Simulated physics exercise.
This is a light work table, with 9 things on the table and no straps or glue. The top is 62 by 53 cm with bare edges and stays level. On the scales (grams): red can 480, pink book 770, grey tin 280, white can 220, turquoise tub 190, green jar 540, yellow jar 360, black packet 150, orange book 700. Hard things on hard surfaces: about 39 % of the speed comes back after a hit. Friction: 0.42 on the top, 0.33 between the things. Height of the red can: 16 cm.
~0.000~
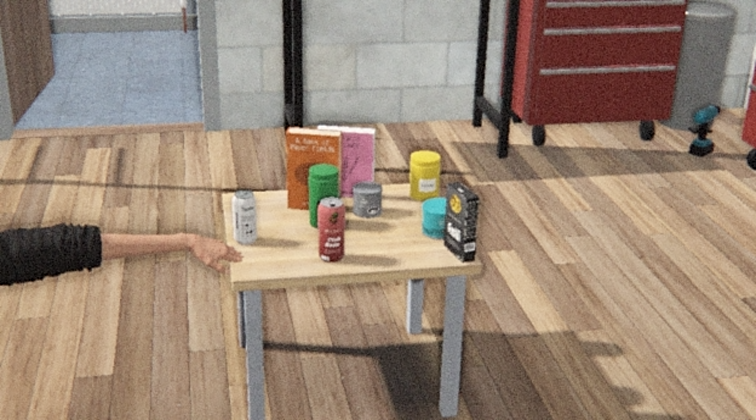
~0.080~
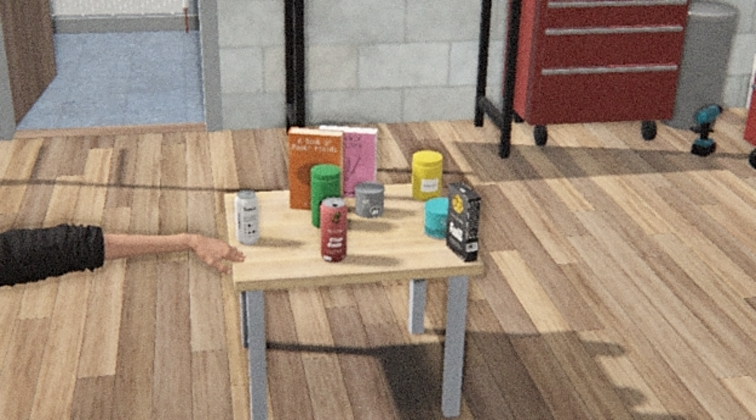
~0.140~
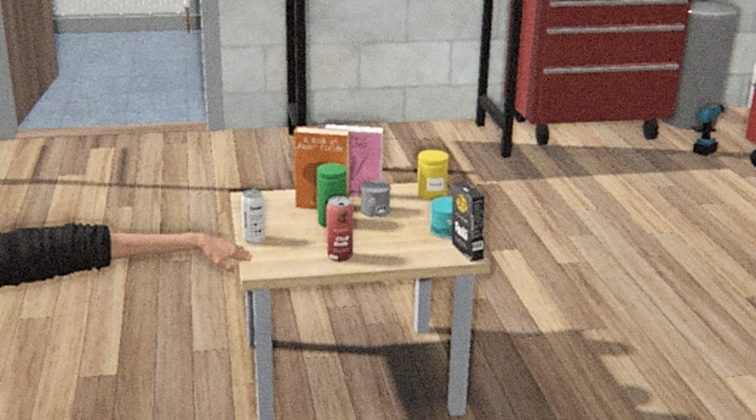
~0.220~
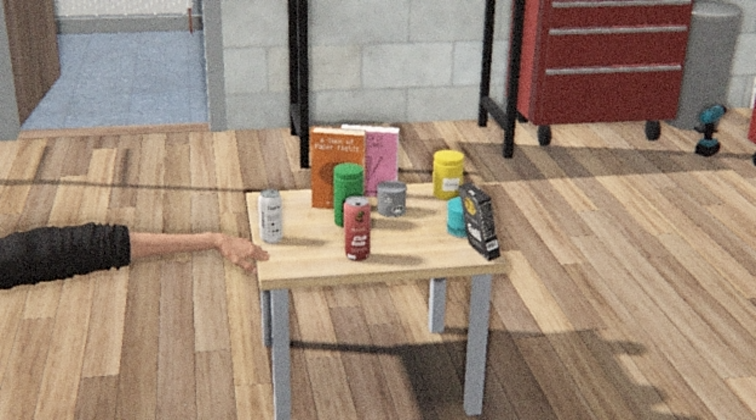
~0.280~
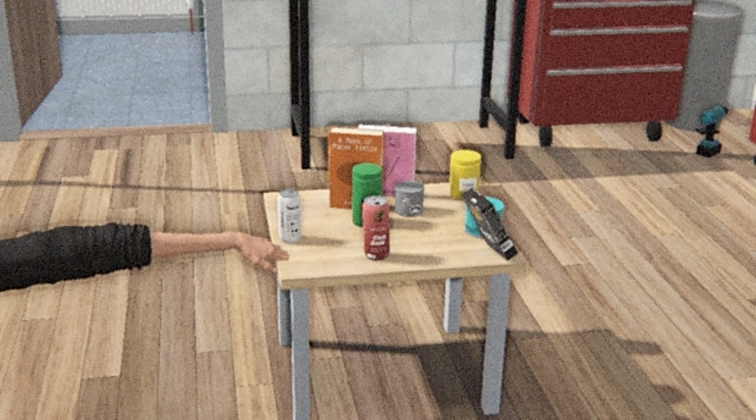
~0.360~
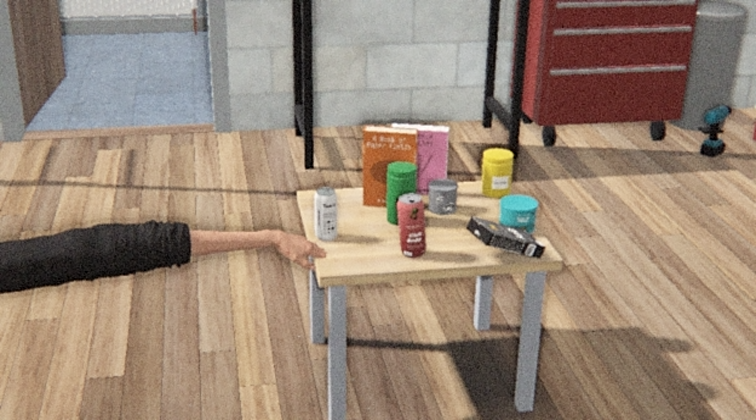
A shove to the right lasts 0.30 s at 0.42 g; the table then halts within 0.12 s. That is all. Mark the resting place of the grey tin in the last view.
Resting place of the grey tin: (506, 193).
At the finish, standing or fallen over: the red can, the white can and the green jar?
The red can falls over; the white can falls over; the green jar stays upright.
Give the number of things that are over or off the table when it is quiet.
That comes to 5.
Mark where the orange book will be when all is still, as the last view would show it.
Near (453, 164).
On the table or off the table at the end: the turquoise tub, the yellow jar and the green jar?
The turquoise tub ends off the table; the yellow jar ends off the table; the green jar ends on the table.
Around 0.56 s, table shifted 26 cm; turquoise tub and yellow jar now off the table; grey tin shifted 9 cm near (500, 194); black packet on its side.
Around 0.96 s, table shifted 26 cm; black packet now off the table; grey tin shifted 11 cm near (506, 193); red can on its side.
Finally (2.7 s), off the table, turquoise tub, yellow jar and black packet; on their side or leaning hard on the table, red can and white can; not toppled but over 5 cm from the start, pink book, grey tin, green jar and orange book. Final places as that camera would see them, grey tin near (506, 193).
